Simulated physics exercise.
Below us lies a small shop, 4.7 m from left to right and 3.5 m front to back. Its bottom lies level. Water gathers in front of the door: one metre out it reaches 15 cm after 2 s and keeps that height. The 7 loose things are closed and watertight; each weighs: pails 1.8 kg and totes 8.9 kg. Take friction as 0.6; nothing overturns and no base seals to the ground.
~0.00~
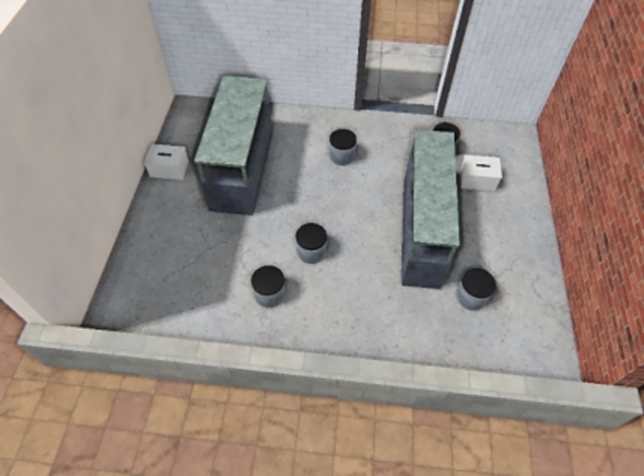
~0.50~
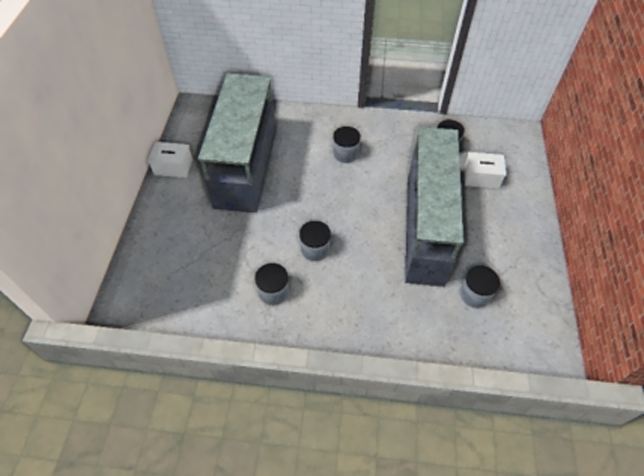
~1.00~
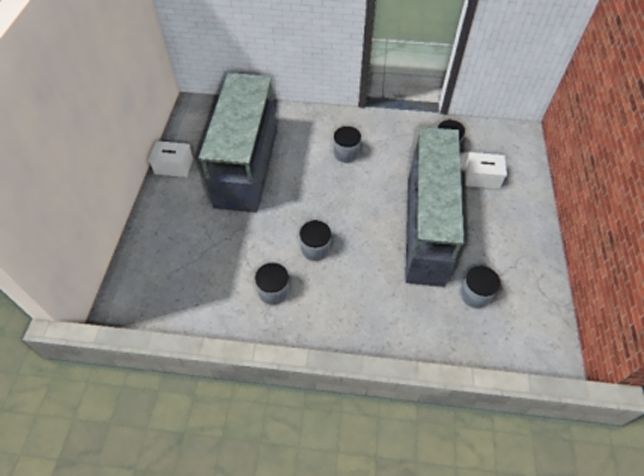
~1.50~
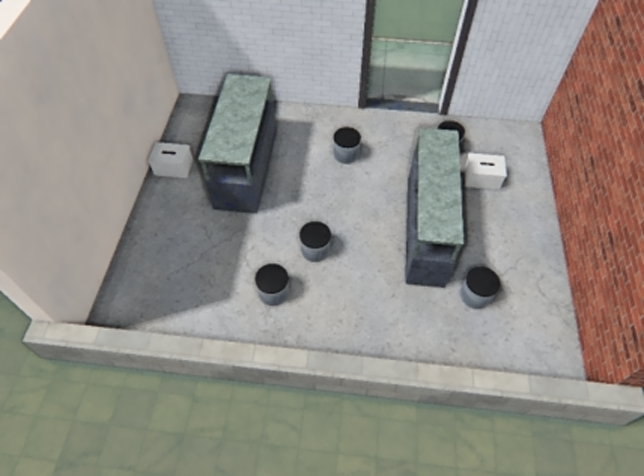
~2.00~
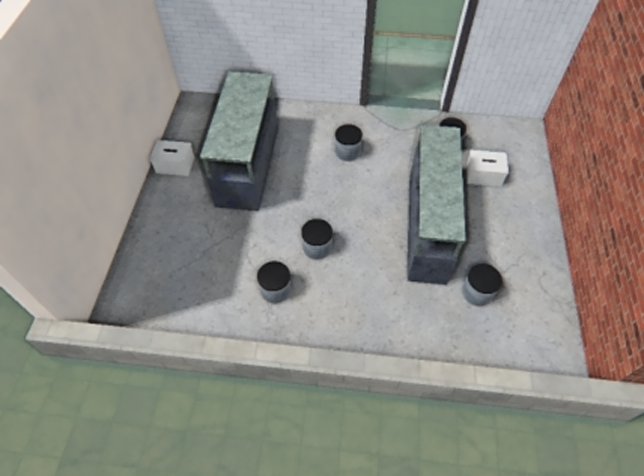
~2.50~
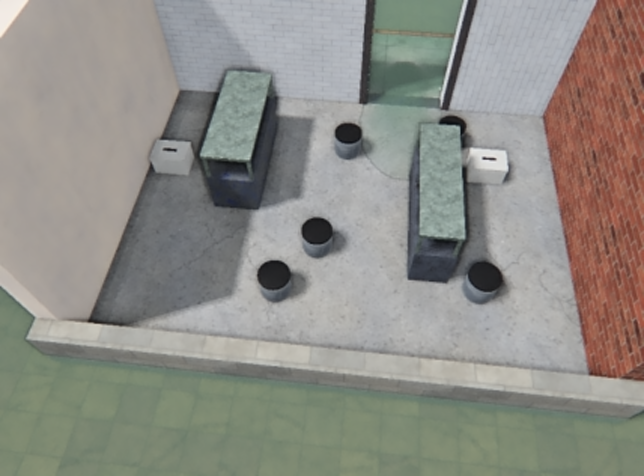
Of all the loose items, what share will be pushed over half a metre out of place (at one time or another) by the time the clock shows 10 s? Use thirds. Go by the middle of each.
Share: Two thirds or more.
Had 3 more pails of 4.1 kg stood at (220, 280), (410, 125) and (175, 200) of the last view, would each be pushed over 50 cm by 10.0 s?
In that order: Less, over, short of it.
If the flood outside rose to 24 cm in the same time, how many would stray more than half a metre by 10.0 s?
Then 7.
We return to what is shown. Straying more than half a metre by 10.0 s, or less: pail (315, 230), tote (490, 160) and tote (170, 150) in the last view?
In that order: Over, short of it, under.
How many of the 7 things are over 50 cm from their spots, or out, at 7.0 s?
3 of them.
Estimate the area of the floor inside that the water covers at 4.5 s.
About 8.5 m2.
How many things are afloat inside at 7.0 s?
4 of them.
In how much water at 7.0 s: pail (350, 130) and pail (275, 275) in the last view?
About 3 and 5 cm.
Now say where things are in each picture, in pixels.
In the first picture, a pail at (447, 132) rests on the ground; a tote at (483, 166), on the bottom; 0.0 m2 under water; 0 of 7 have shifted.
In the second picture, a pail at (451, 129) rests on the ground; a tote at (487, 163) rests on the ground; water covers 0.0 m2; 0 of 7 have shifted.
In the third picture, a pail at (452, 129), on the bottom; a tote at (488, 164), on the bottom; water covers 0.0 m2; 0 of 7 have shifted.
In the fourth picture, a pail at (451, 130), on the bottom; a tote at (487, 164) rests on the ground; 0.0 m2 under water; 0 of 7 have shifted.
In the fifth picture, a pail at (453, 127) rests on the ground; a tote at (489, 161) rests on the ground; 0.2 m2 under water; 0 of 7 have shifted.
In the sixth picture, a pail at (453, 125) rests on the ground; a tote at (489, 159), on the bottom; 1.0 m2 under water; 0 of 7 have shifted.
After 3.5 s 0 of 7 are over 50 cm from their spots; 0 afloat.
After 4.5 s 2 of 7 are over 50 cm from their spots; 1 afloat.
After 7.0 s 3 of 7 are over 50 cm from their spots; 4 afloat.
After 10.0 s 5 of 7 are over 50 cm from their spots, and 5 have been at some point; 5 afloat.
